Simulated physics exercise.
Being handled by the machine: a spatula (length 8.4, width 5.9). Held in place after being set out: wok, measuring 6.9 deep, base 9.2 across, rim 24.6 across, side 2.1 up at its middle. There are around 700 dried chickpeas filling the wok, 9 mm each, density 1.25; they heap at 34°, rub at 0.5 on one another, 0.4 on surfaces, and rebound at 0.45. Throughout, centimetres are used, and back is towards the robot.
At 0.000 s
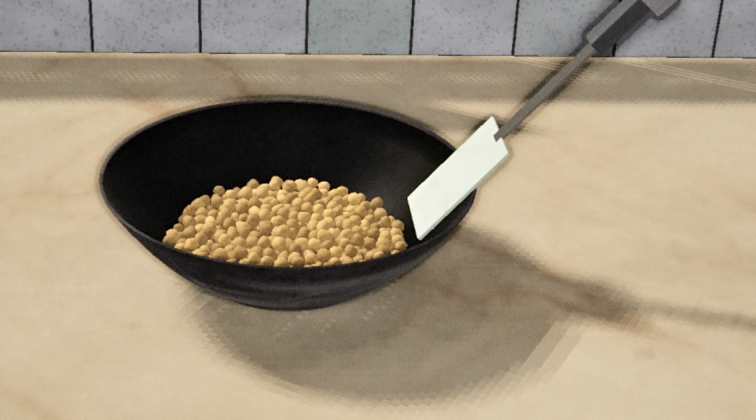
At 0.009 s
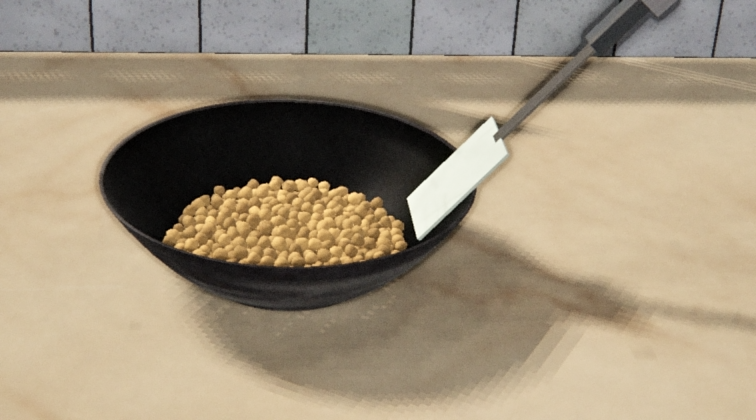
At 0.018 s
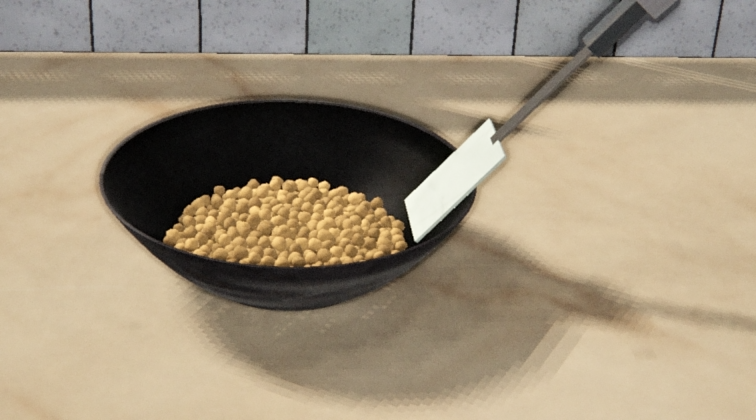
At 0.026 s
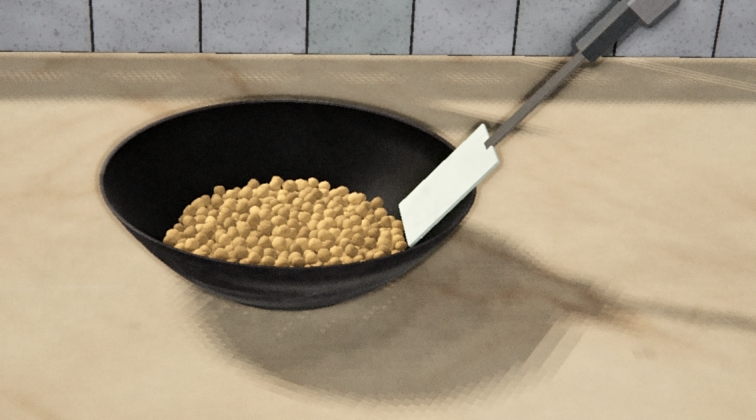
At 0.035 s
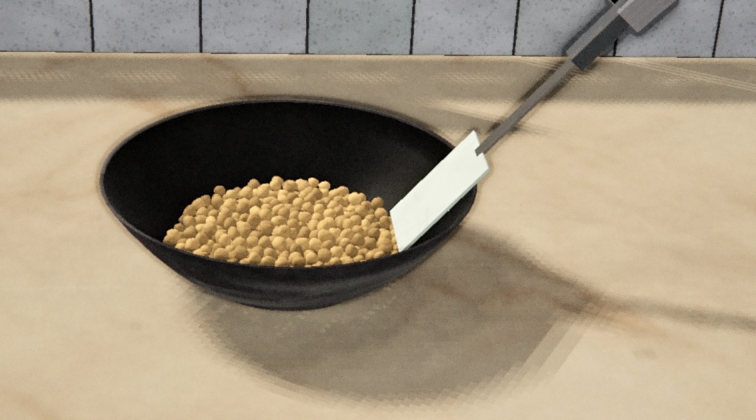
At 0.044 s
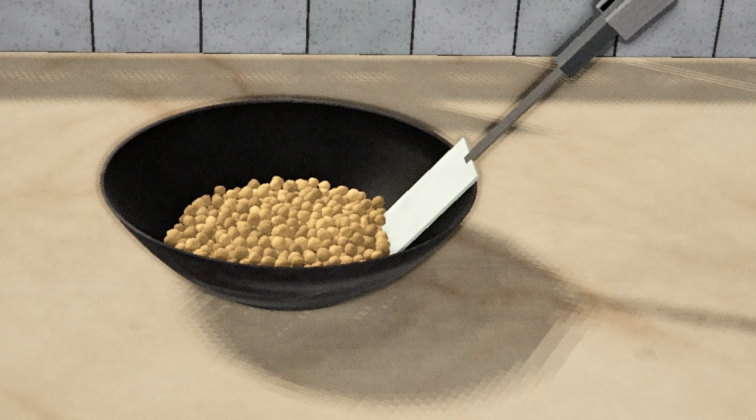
The footage shows a black wok of dried chickpeas resting on a beige countertop while a pale spatula blade, barely moving at first, slides slightly down and left along the right inner side to the edge of the heap.
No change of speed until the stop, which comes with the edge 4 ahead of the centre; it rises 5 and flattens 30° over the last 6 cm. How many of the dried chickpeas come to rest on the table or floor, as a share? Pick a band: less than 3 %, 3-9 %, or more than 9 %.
It falls in the band less than 3 %.
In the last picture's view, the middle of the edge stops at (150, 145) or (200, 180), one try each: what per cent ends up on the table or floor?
First try about 25 percent, second about 10 percent.
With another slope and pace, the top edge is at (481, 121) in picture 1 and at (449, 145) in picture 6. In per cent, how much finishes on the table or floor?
0 per cent.
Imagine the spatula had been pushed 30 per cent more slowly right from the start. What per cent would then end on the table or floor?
About 0 in a hundred.
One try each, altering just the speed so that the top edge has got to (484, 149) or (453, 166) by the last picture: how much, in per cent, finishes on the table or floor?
I'd estimate close to 0 and 10 in a hundred.
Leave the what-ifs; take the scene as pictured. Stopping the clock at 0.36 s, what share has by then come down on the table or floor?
It works out to about 0 in a hundred.
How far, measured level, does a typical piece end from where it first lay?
About 2 centimetres.
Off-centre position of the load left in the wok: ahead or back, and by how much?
About 3.0 centimetres ahead.
By 0.09 s, sloping 49°, highest piece 5 above the table; 699 in the wok.
By 0.13 s, sloping 36°, highest piece 6 above the table; 699 in the wok.
By 0.36 s, sloping 19°, highest piece 8 above the table; 691 in the wok, 3 on the table or floor, 5 on the blade or in flight.
By 1.41 s, sloping 19°, highest piece 6 above the table; 691 in the wok, 8 on the table or floor.
Final count, 691 in the wok, 8 on the table or floor. That is 1 % on the table or floor.
